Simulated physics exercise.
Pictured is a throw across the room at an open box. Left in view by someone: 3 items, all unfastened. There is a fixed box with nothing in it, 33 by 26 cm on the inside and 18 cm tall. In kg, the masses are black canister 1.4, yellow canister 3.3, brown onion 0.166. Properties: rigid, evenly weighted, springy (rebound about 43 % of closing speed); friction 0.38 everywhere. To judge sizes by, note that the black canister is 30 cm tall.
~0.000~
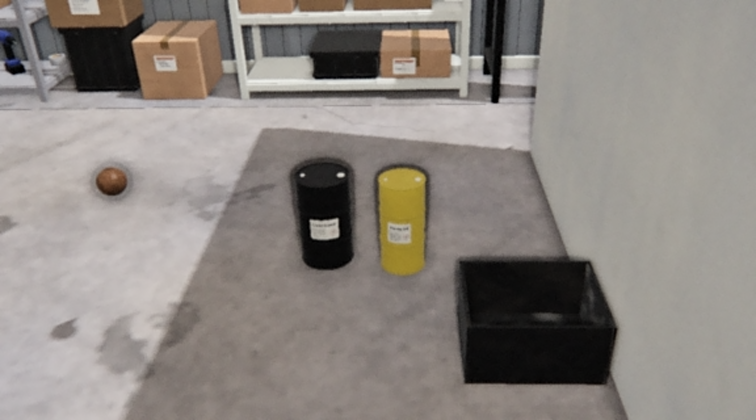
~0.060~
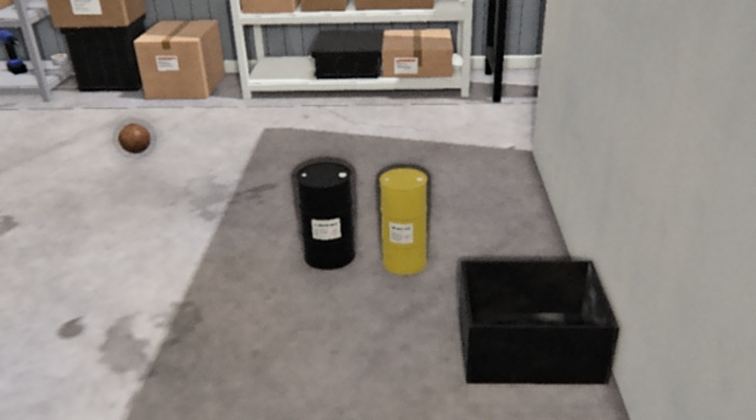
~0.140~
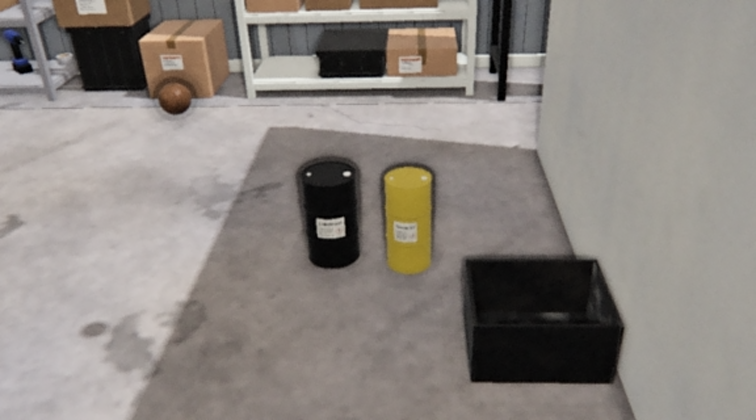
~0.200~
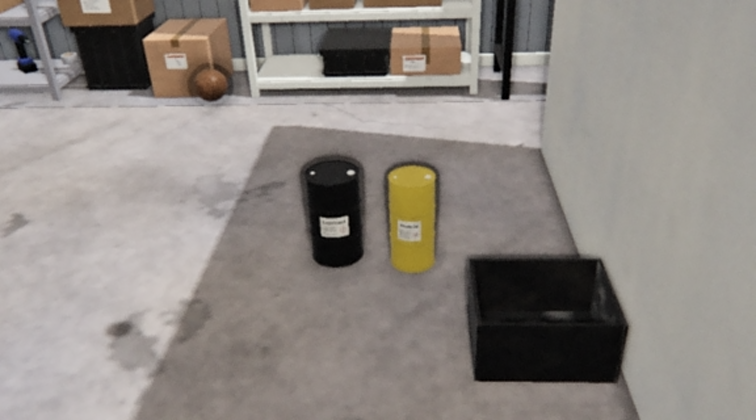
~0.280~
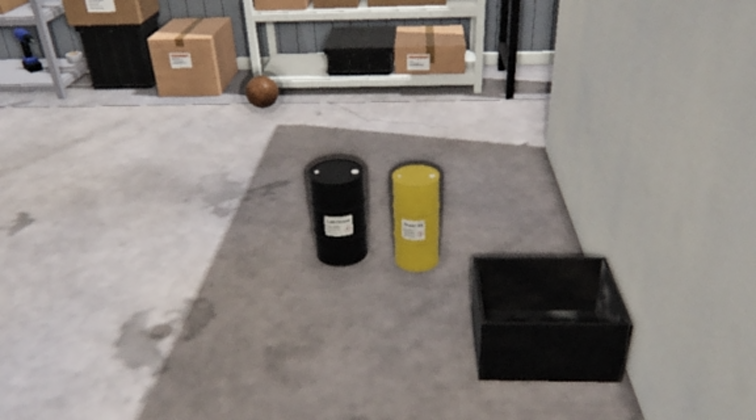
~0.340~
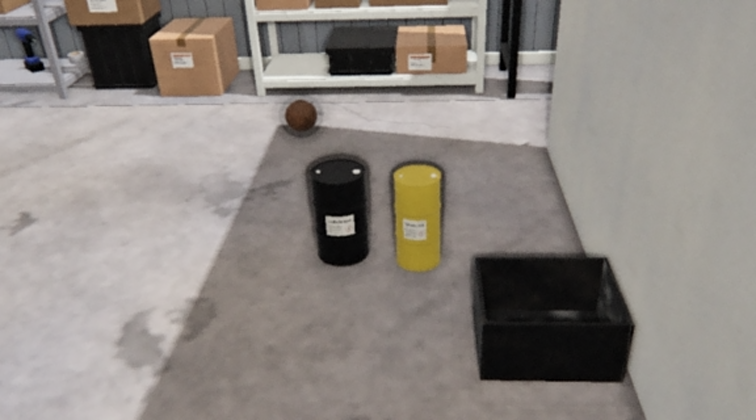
In a storage room, a small brown ball rose through the air from the left, curved over to the right, and began dropping behind a black canister and a yellow one standing near an open black box.
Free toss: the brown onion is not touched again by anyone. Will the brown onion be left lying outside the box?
Yes, it ends outside.
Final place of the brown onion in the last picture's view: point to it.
Near (387, 365).
Around 0.54 s, gap 32 cm; brown onion near (422, 286).
Around 0.74 s, onion outside, 26 cm from the box's middle; brown onion near (451, 325).
Around 1.04 s, onion outside, 36 cm from the box's middle; brown onion near (414, 360).
Finally (2.5 s), onion outside, 42 cm from the box's middle; the bystanders still in place (within 10 cm). Final places as that camera would see them, brown onion near (387, 365).
